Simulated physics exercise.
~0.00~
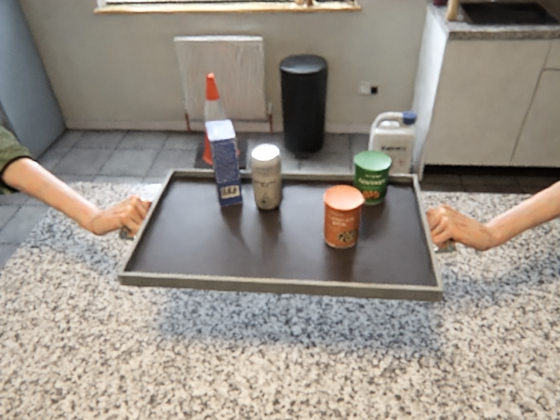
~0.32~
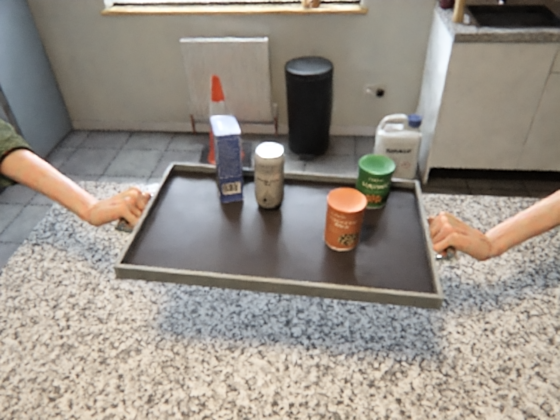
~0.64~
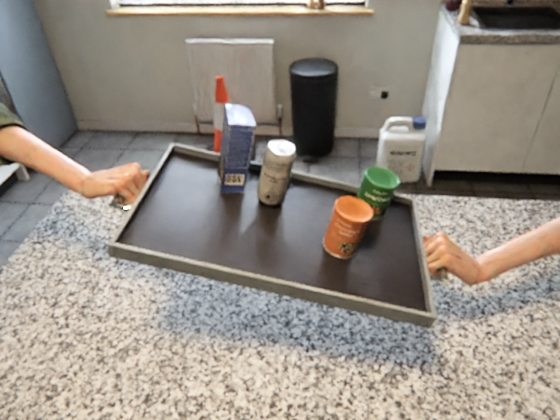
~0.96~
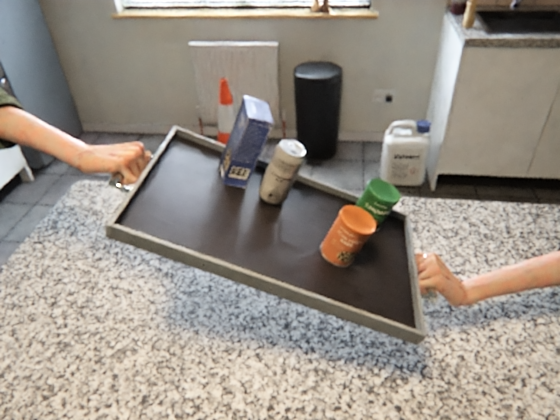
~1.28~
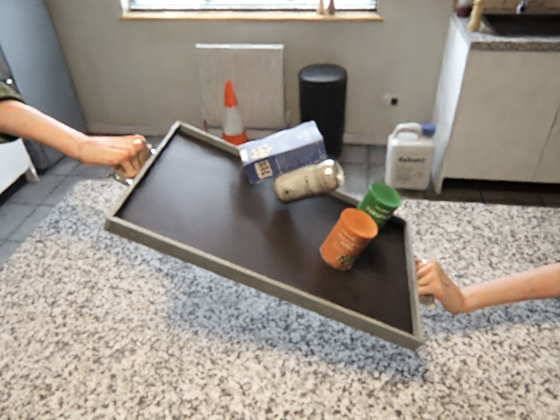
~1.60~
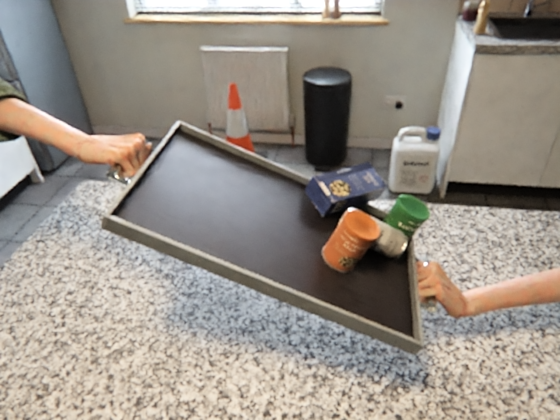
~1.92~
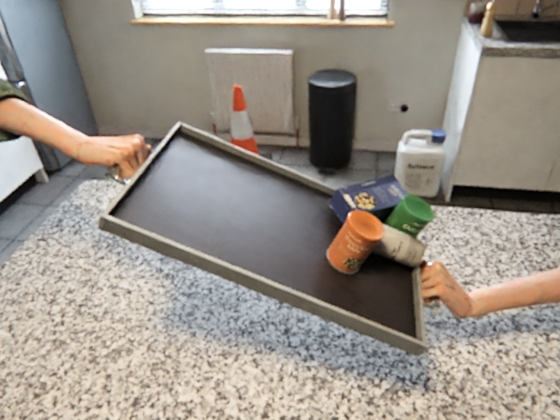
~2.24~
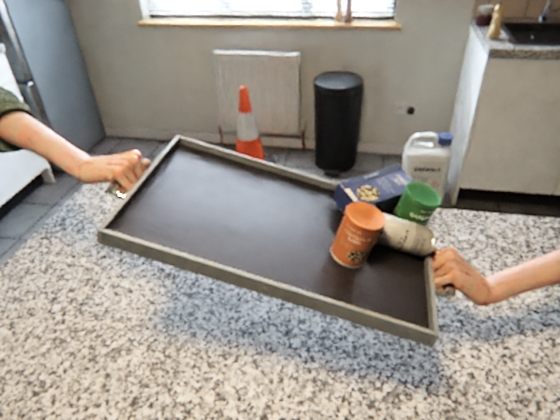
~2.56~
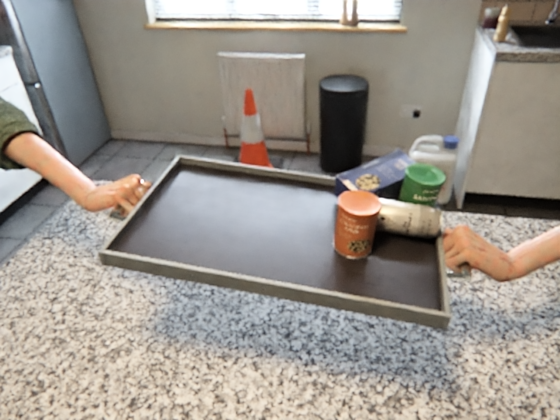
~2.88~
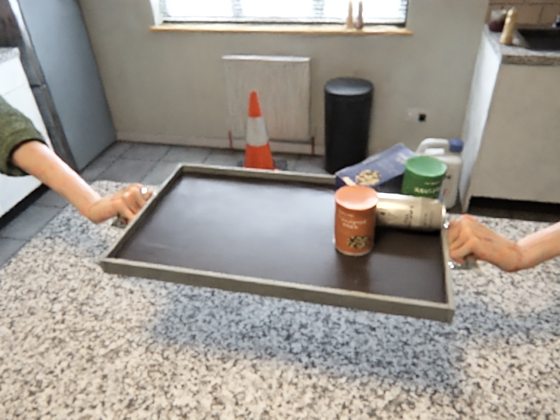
In a kitchen, two hands tipped a tray down to the right above a speckled counter, and a blue carton and white can toppled and slid toward the green and orange tins, which stayed standing as the tray was levelled again.
